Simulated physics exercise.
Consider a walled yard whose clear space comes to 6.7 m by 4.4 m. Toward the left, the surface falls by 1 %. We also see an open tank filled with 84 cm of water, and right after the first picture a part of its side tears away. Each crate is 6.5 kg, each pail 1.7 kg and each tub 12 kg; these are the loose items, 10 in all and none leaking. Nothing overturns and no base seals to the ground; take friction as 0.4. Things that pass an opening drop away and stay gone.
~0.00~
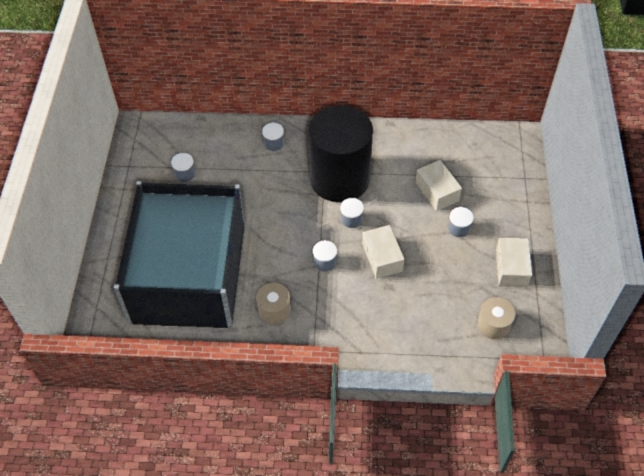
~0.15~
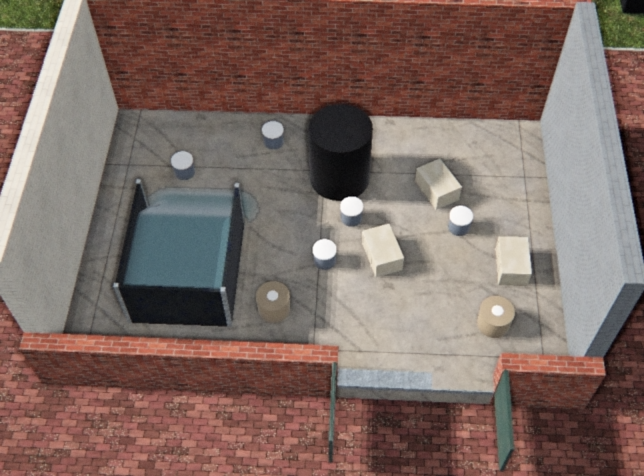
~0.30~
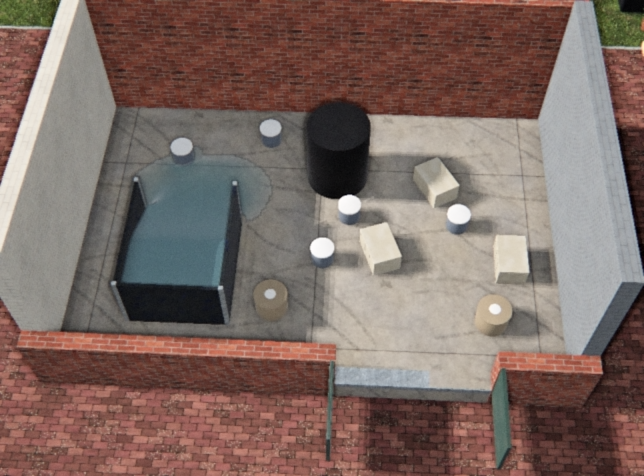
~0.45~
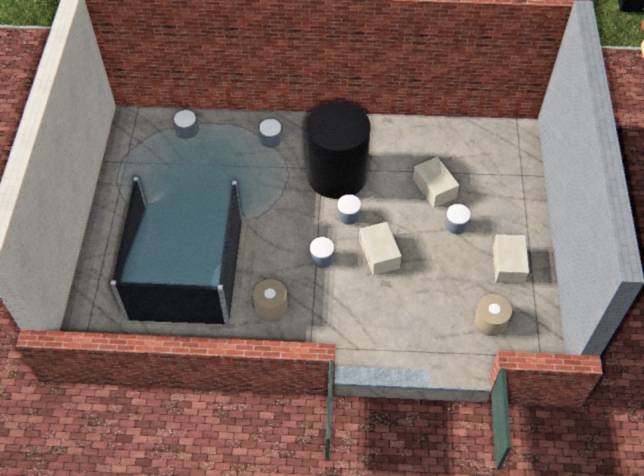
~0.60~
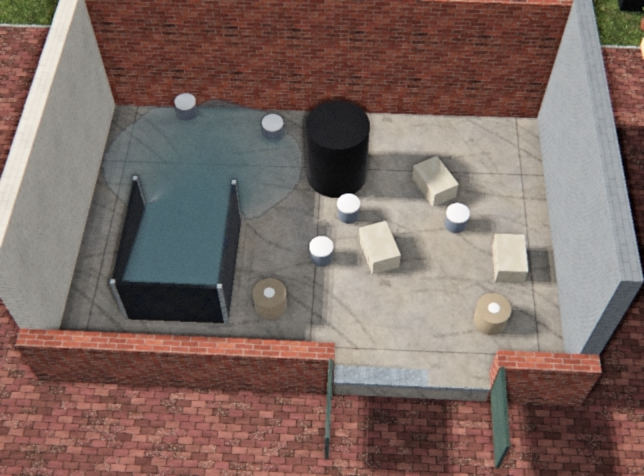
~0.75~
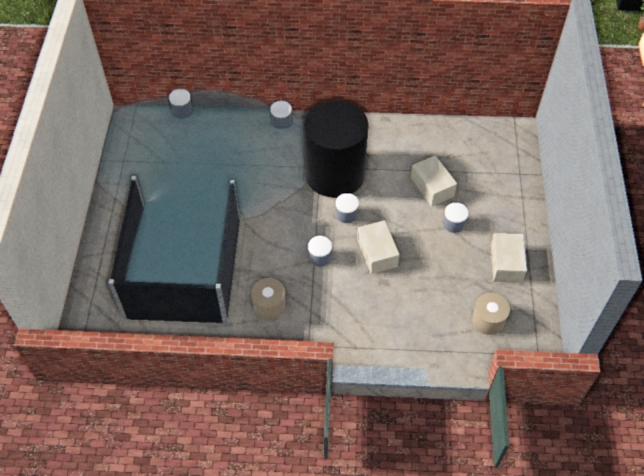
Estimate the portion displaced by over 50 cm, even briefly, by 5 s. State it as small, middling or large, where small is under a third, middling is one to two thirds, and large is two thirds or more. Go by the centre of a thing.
Middling.
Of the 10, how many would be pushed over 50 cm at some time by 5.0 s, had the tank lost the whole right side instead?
Count: 9.
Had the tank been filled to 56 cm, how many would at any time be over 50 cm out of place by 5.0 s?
With that change, 2 of them.
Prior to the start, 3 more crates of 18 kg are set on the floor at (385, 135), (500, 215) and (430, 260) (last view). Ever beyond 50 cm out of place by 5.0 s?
Going through them in turn, I'd say beyond, beyond and not that far.
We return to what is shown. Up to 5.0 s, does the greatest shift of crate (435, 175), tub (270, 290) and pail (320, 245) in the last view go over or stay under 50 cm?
In turn: Past it, under, more.
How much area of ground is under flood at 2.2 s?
Close to 13 m2, I'd say.
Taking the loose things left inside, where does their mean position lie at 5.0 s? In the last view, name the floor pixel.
Close to (392, 291).
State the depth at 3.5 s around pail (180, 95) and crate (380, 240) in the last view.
I'd estimate 10 cm for the first and 0 cm for the second.
After 1.1 s 2 of 10 are over 50 cm from their spots; 2 afloat.
After 2.2 s 2 of 10 are over 50 cm from their spots; 2 afloat.
After 3.5 s 4 of 10 are over 50 cm from their spots; 2 afloat.
After 5.0 s 6 of 10 are over 50 cm from their spots, and 6 have been at some point; 5 afloat.
